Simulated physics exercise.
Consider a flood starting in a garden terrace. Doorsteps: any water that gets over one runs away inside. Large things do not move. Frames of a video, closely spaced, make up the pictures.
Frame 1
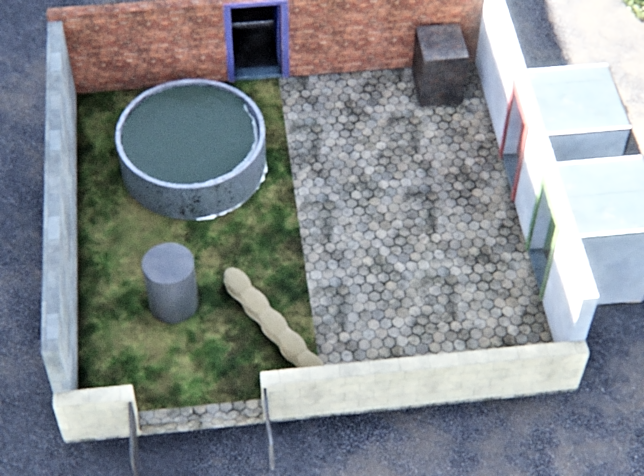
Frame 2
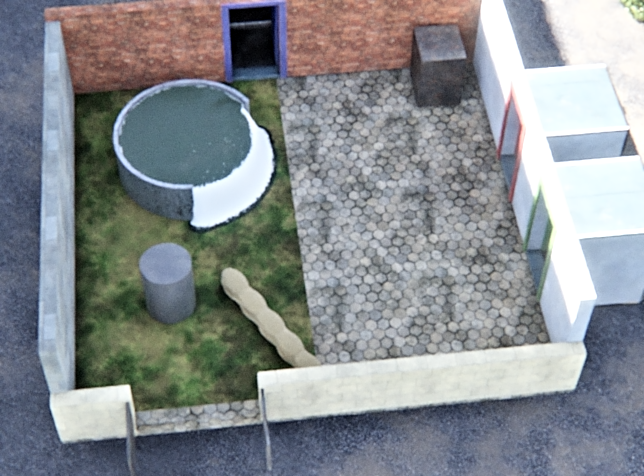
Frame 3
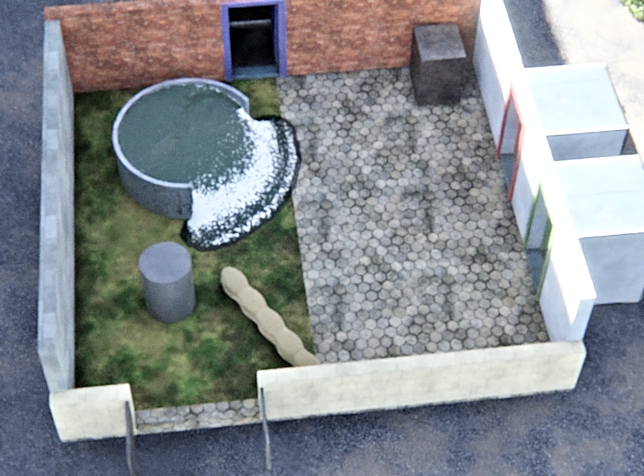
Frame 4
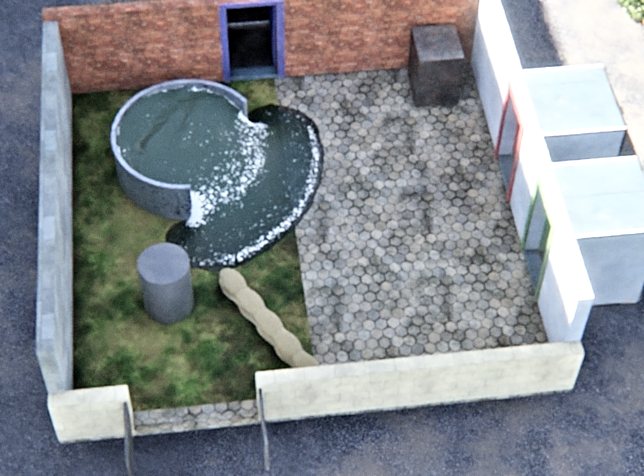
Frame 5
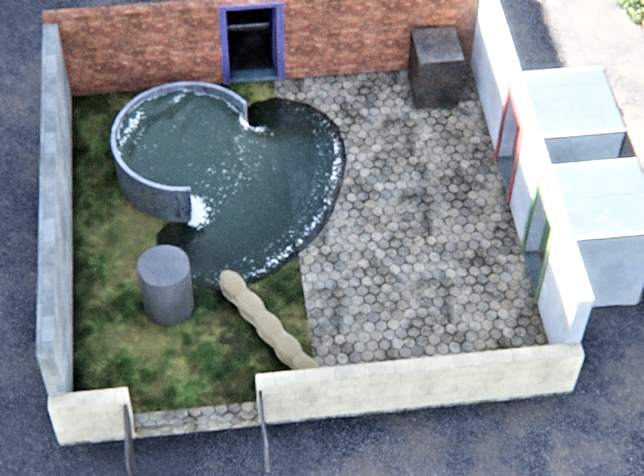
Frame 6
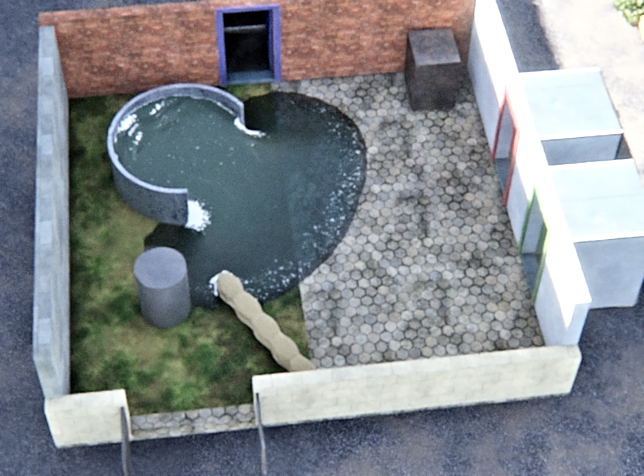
A round tank of water on the grass of a walled yard broke open on its right side, and dark, foamy water poured out, spreading across the grass and onto the stone paving.
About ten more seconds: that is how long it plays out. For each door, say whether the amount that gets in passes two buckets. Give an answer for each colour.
The green door will break the limit; the red door will break the limit; the blue door will respect the limit.
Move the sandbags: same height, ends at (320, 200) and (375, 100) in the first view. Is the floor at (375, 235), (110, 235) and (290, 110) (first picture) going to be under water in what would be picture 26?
In the order asked: Swamped, untouched, swamped.
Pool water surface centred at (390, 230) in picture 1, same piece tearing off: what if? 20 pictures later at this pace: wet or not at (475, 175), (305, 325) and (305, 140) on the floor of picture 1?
First spot gets drenched, second spot gets drenched, third spot stays unwetted.
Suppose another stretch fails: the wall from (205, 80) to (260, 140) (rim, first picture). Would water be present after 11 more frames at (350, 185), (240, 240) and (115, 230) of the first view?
Point one reached; point two not reached; point three not reached.
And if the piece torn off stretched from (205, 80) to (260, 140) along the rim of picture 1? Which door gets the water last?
Coming last is the green one.
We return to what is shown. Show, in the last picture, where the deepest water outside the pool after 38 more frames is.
Roughly (319, 396).
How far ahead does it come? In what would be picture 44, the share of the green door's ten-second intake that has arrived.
It works out at roughly 85 percent of the ten-second total.
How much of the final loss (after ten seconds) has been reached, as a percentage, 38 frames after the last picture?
I'd put it near 80 in a hundred.
A moment on, water covers 50 % of the floor; the green door not reached, the red door not reached, the blue door wet at the sill, nothing in.
Next, water covers 70 % of the floor; the green door wet at the sill, nothing in, the red door under two buckets in, the blue door wet at the sill, nothing in.
Then, water covers 75 % of the floor; the green door over two buckets in, the red door over two buckets in, the blue door wet at the sill, nothing in.
Later, water covers 85 % of the floor; the green door far over two buckets in, the red door far over two buckets in, the blue door wet at the sill, nothing in.
In the end, water covers 90 % of the floor; the green door far over two buckets in, the red door far over two buckets in, the blue door wet at the sill, nothing in.
